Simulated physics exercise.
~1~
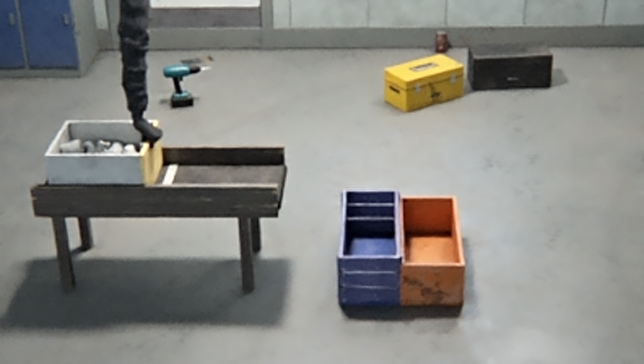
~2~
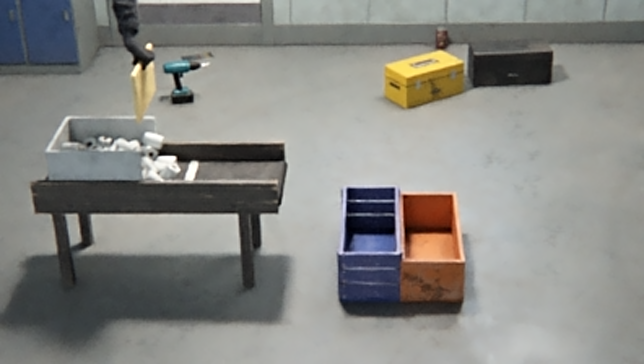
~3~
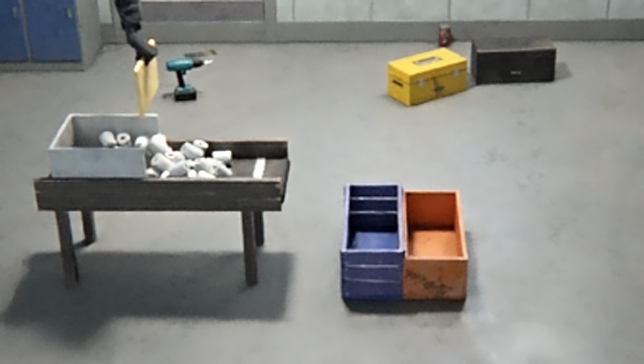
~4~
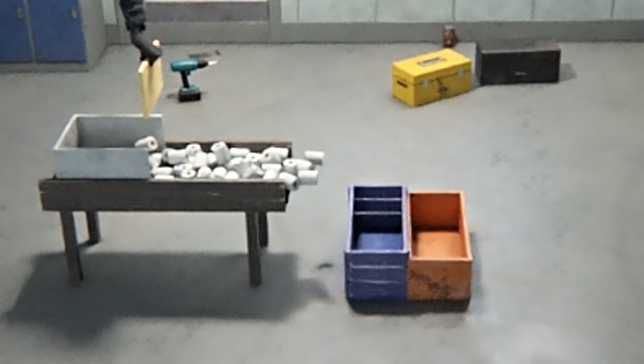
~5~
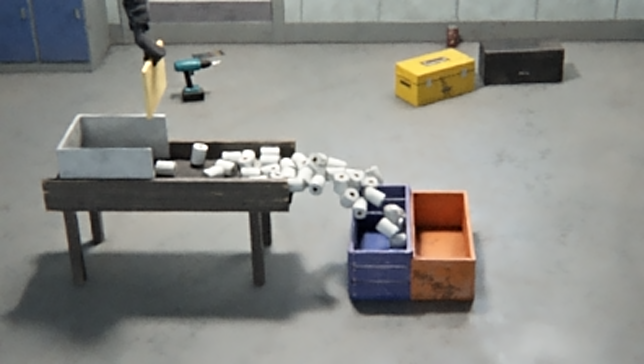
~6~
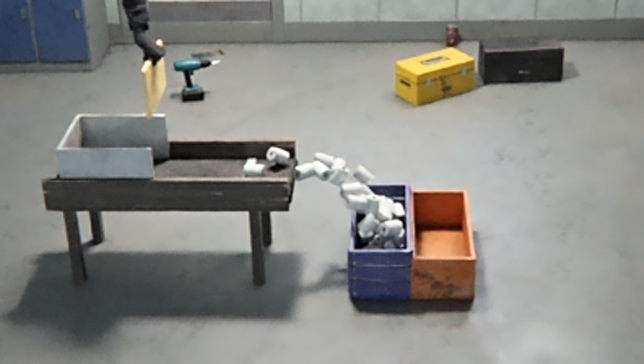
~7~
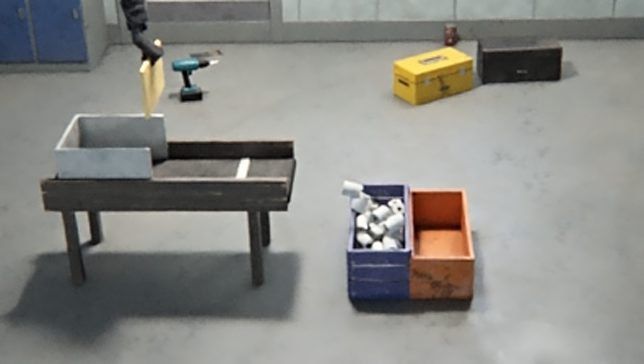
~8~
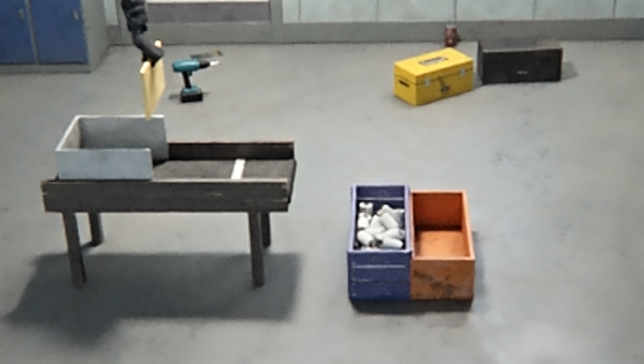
The footage shows a dark arm lifting a pale gate from a white pen on a raised belt, letting white rolls ride rightward and tumble off the end into a blue bin, where they settle in a heap while the adjoining orange box stays empty.
